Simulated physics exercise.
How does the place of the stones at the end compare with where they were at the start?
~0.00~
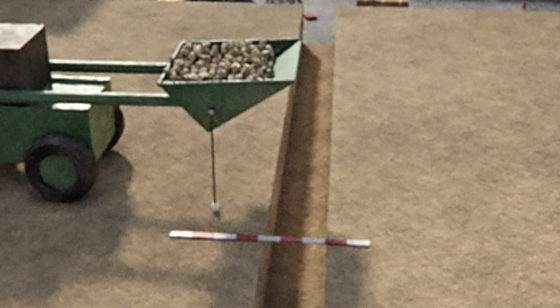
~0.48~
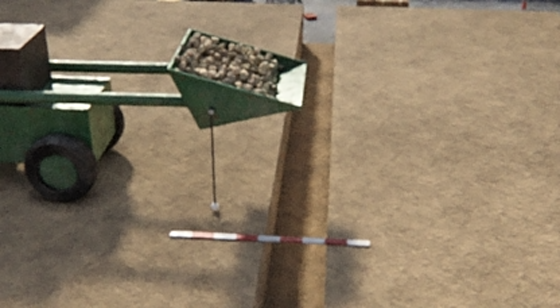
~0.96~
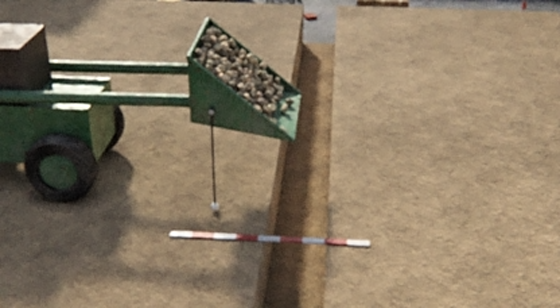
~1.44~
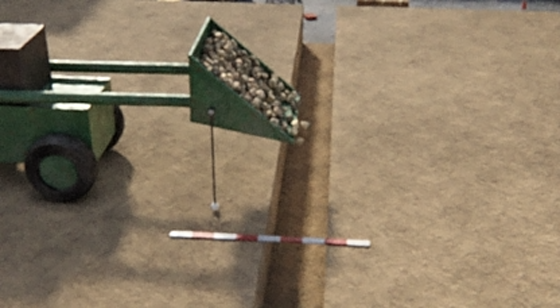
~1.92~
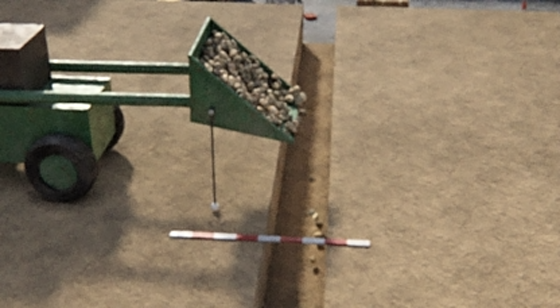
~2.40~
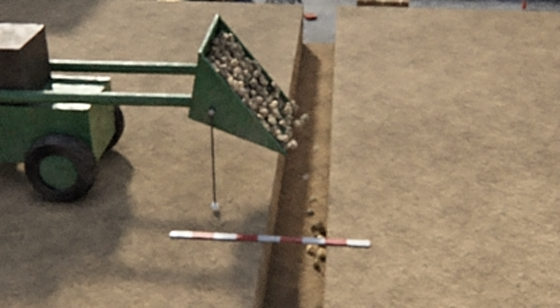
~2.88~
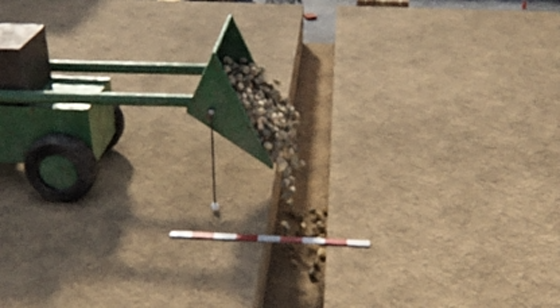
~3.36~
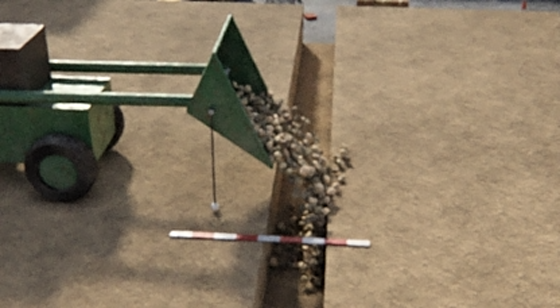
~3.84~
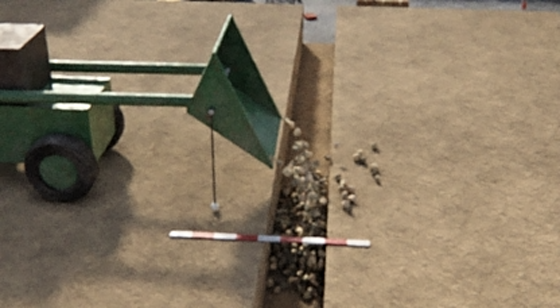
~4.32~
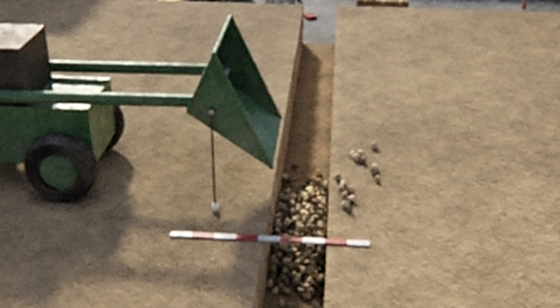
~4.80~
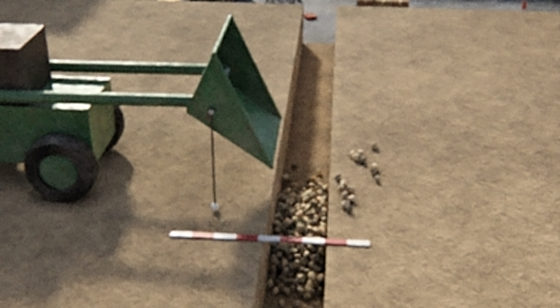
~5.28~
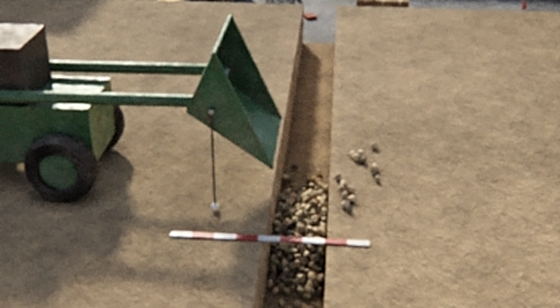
At the start the stones are heaped in the raised green bucket. By the end most lie lower down in the trench, with a few scattered on the ground just to its right.
